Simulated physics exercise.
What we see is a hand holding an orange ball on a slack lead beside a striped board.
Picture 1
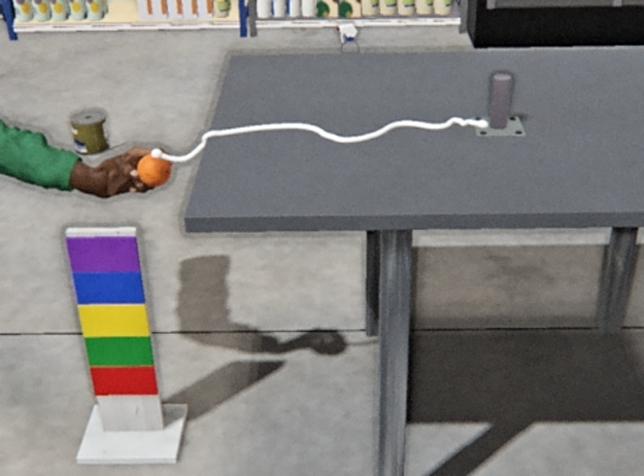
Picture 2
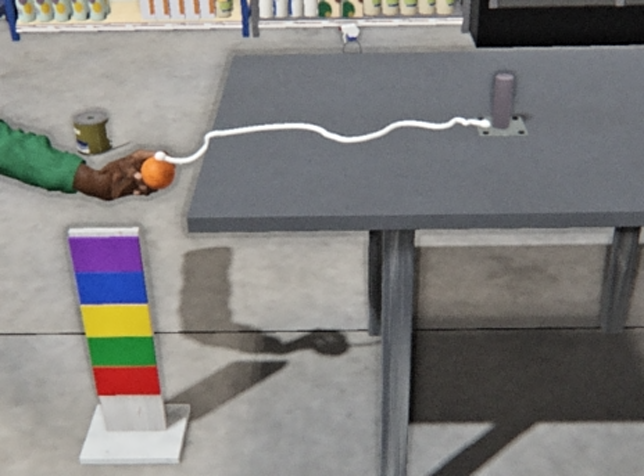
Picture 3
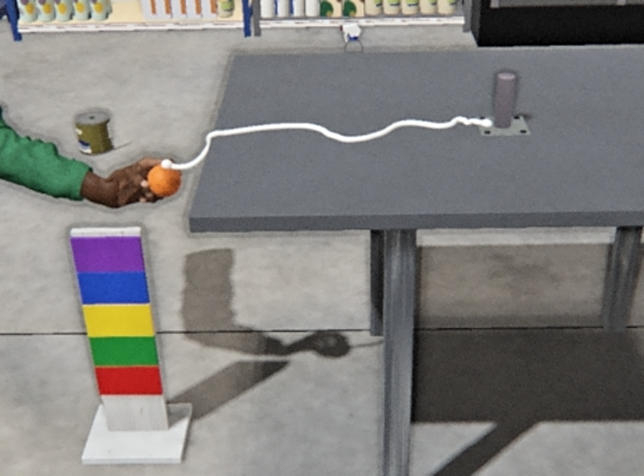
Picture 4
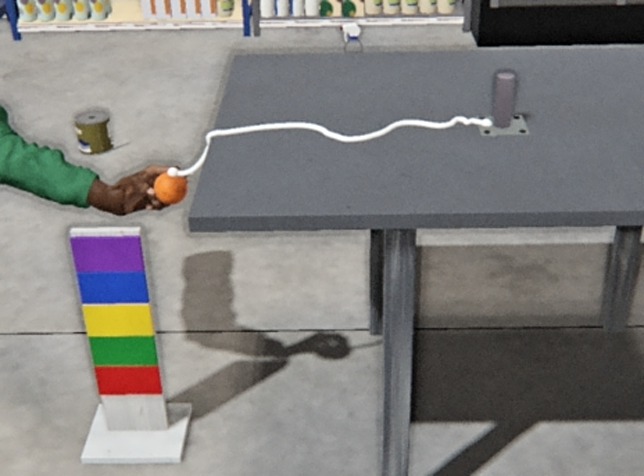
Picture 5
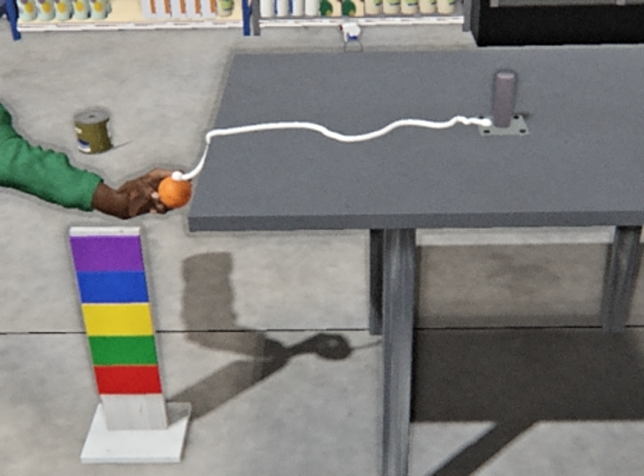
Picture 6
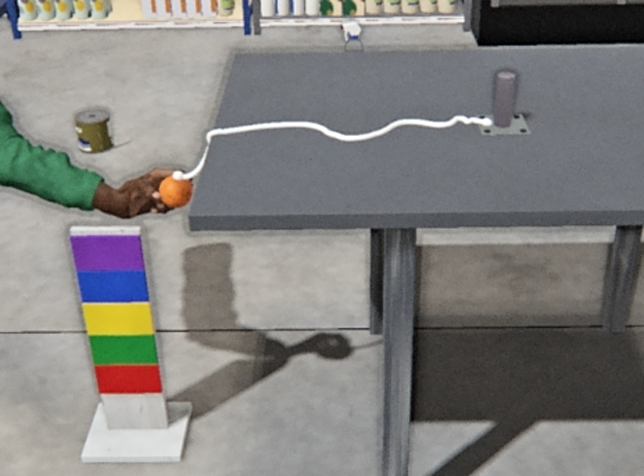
On a concrete floor beside a gray table, a hand holding an orange ball on a slack white cord shifts slightly right.
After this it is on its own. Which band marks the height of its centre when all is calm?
Its centre hangs level with the purple band.
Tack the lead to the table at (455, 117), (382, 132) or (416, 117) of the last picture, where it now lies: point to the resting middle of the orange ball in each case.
The places are (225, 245), (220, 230) and (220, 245).
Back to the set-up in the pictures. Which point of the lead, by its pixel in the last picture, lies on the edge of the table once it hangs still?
Near (257, 128).
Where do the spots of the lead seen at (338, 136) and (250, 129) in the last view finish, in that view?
They go to (304, 130) and to (211, 145).
Soon after, ball near (232, 249); level with purple.
Then, ball near (208, 252); level with purple.
At rest, ball near (222, 253); level with purple. Its middle rests at the purple band.
